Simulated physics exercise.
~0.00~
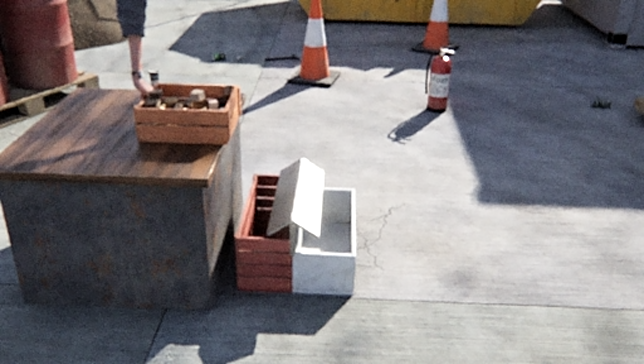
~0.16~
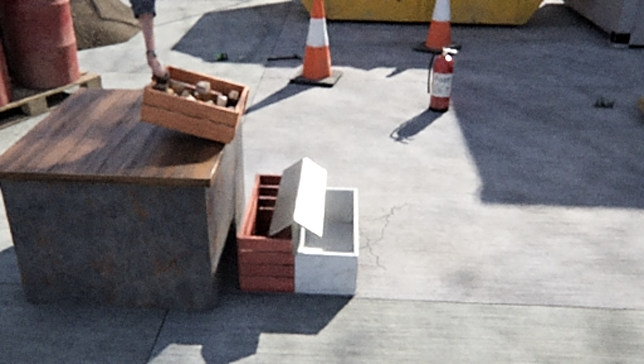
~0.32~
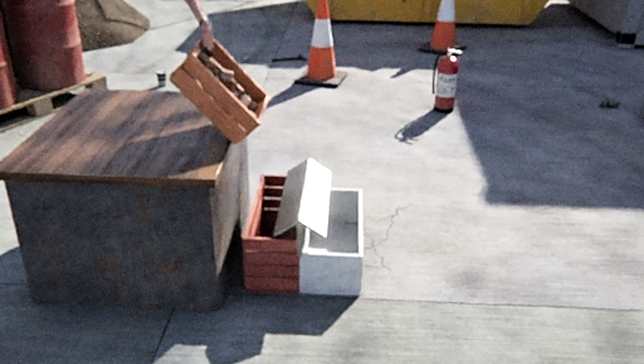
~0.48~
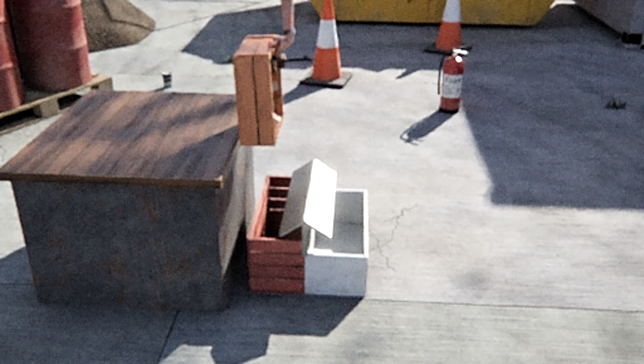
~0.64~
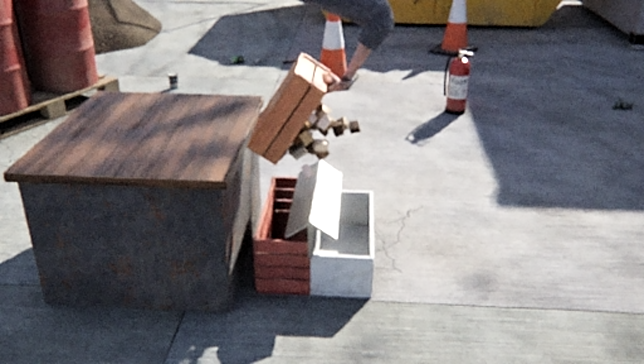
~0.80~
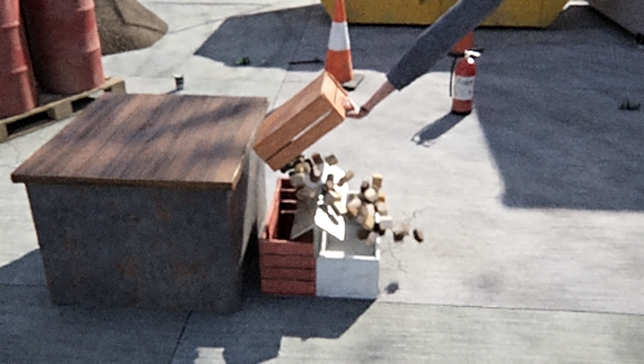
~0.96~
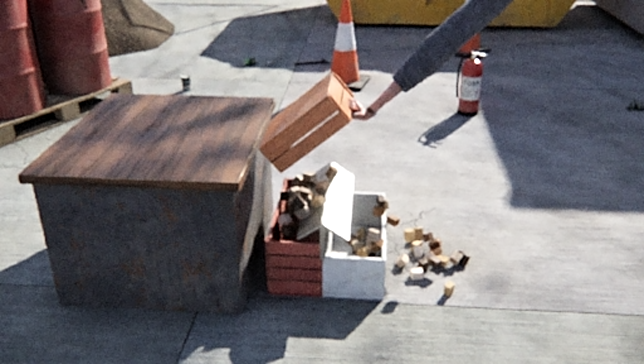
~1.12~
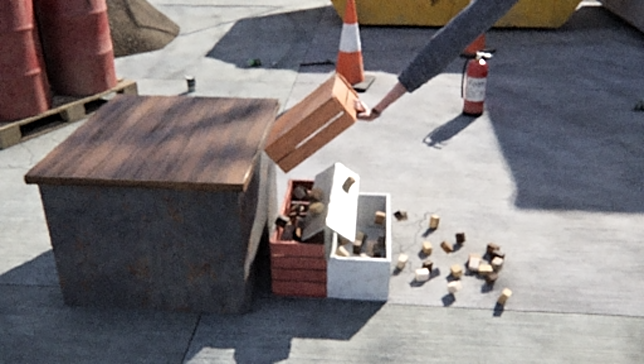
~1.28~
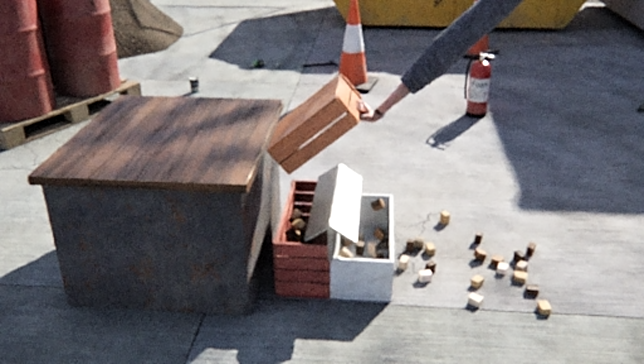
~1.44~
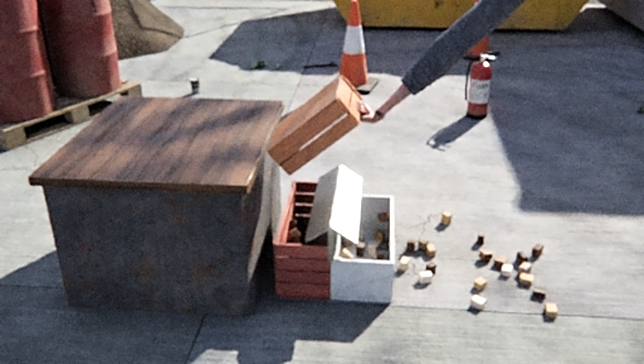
On a sunlit concrete yard with traffic cones and a fire extinguisher behind, a hand grips an orange crate of small wooden blocks on the edge of a dark bench. The crate tilts up and swings over to the right, above a red tote and a white bin with a sloped white ridge between them. As it tips past upright, the blocks tumble out in a stream, striking the ridge and filling into both containers. Many others spill past the white bin and scatter rightward across the ground. The arm holds the upturned crate still as the strays settle.
